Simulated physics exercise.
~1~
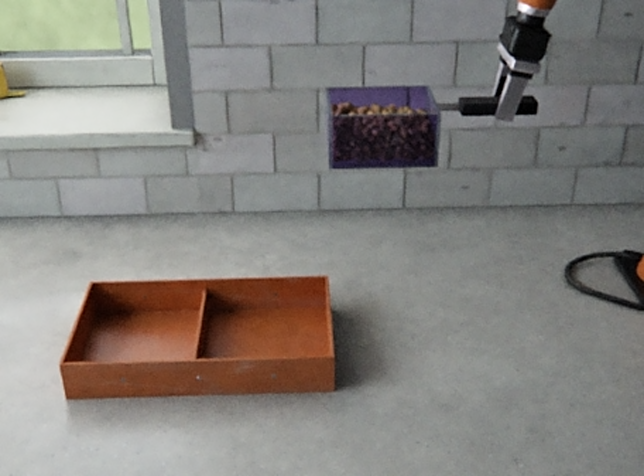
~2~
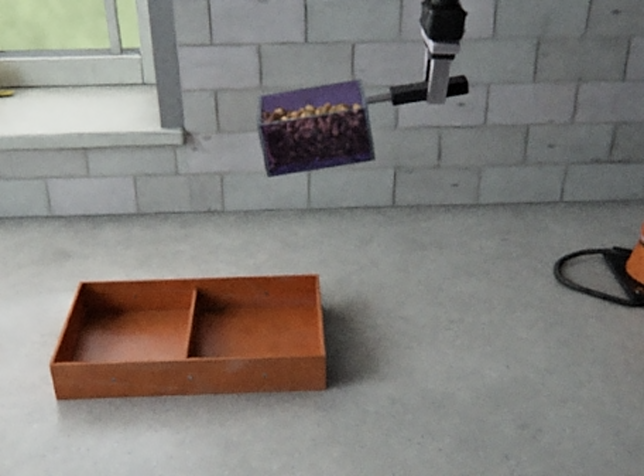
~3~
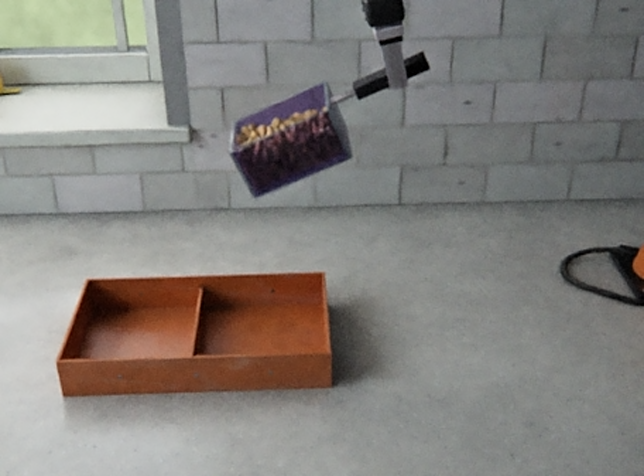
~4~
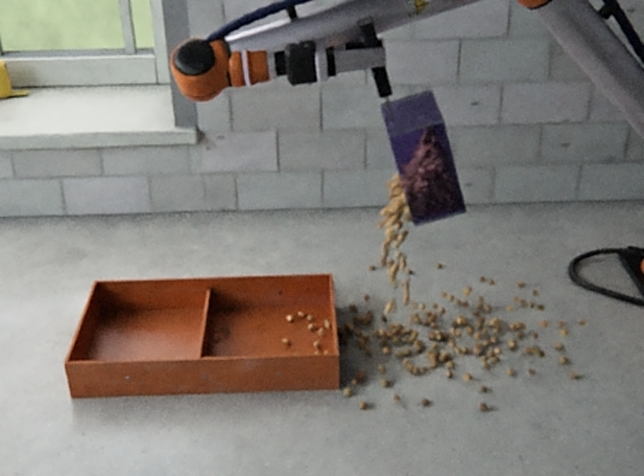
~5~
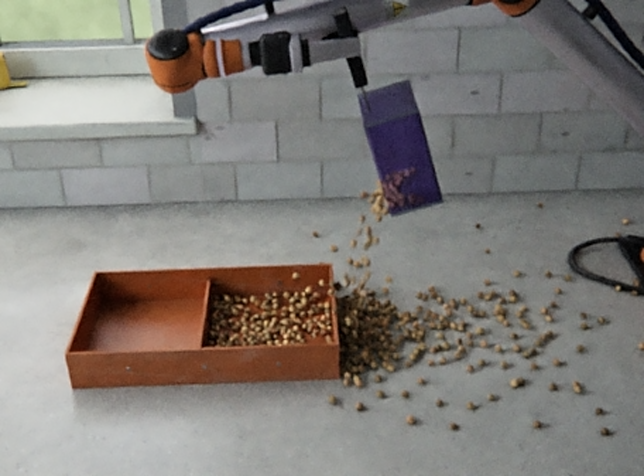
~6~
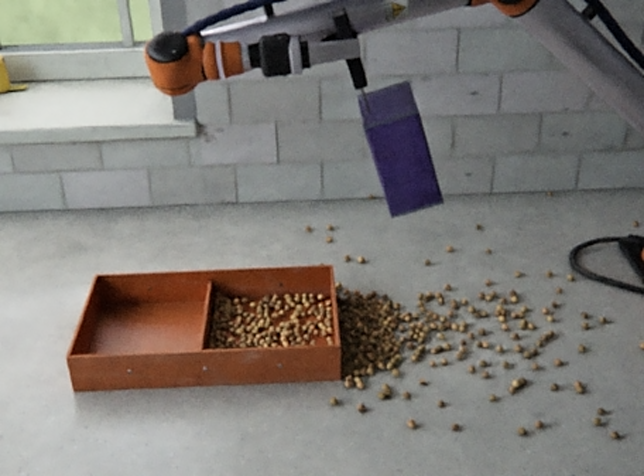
At the start, a robot gripper holds a purple, see-through box of dried chickpeas above a grey surface, with a reddish-brown divided tray below. The box moves left and begins to tilt, its load sliding toward the lower end. Next it is farther right and steeply tipped, the orange-jointed arm now in view, and chickpeas stream out, many scattering on the surface beside the tray. The box shifts slightly left, and more drop into the tray's right section. Finally the box hangs emptied, with chickpeas covering that section and a larger spread lying outside, while the left section stays empty.
